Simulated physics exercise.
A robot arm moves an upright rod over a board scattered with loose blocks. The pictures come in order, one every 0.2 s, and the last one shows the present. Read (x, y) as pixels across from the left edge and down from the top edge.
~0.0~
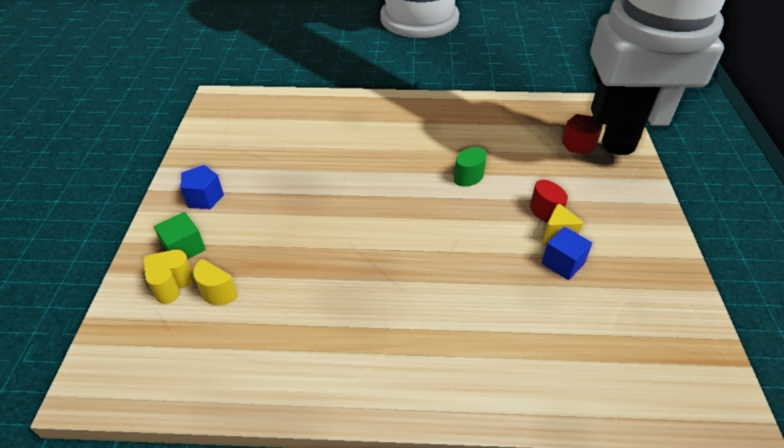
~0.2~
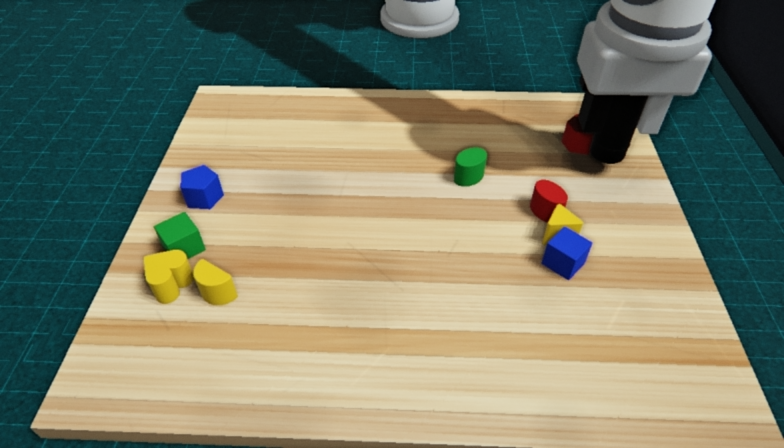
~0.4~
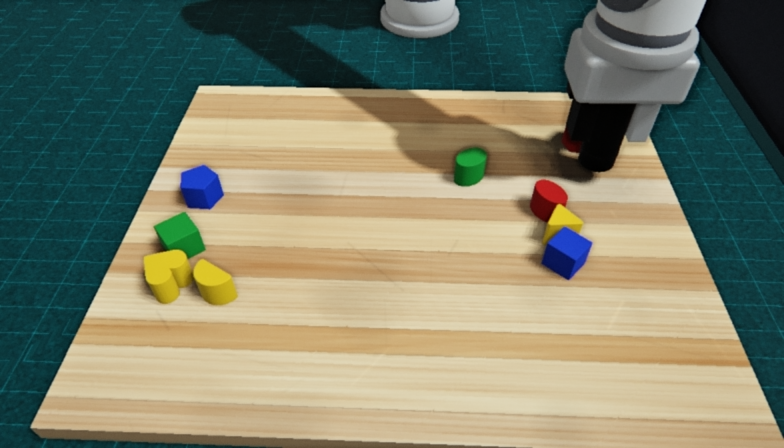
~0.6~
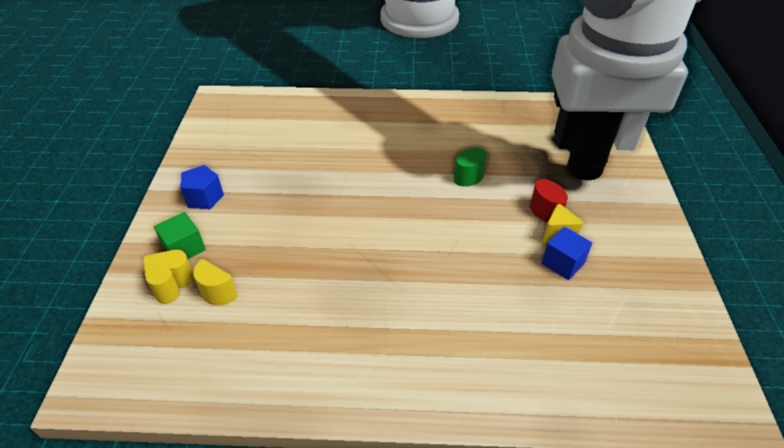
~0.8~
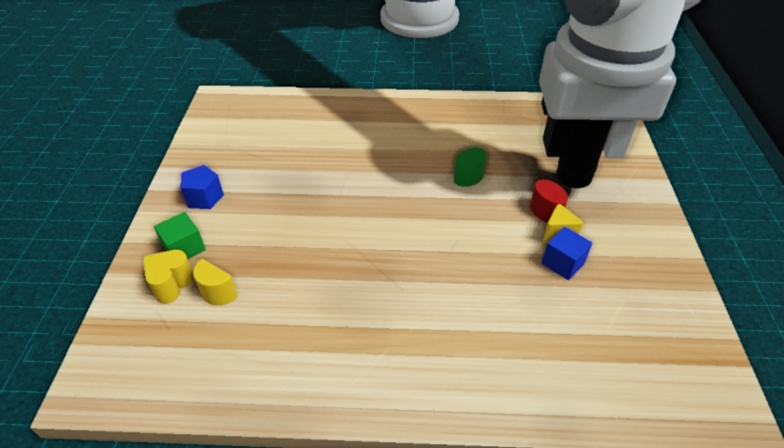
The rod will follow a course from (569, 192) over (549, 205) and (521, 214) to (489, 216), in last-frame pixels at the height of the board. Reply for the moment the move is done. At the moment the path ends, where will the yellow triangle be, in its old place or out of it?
The block in question is displaced by the end.
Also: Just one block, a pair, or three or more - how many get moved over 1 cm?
Once the path ends, two blocks will have shifted.
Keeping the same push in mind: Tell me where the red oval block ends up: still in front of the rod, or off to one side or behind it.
Fallen away.
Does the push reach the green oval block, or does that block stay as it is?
By the time the path is finished, it has hardly shifted at all.
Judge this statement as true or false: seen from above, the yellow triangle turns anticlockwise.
True
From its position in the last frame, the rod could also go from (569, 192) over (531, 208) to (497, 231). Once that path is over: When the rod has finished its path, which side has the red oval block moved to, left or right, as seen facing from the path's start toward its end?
Shifts left.
On the path given first. One third of the way, rod at (552, 191); red oval block at (534, 200); yellow triangle at (560, 222), turned 40° anticlockwise; blue four-sided block at (573, 246).
Two thirds of the way, rod at (524, 200); red oval block at (510, 211), turned 30° anticlockwise; yellow triangle at (553, 222), turned 70° anticlockwise; blue four-sided block at (574, 247).
At the end, rod at (492, 202); green oval block not moved; red oval block at (495, 219), turned 70° anticlockwise; yellow triangle at (553, 222), turned 70° anticlockwise; blue four-sided block at (574, 247).
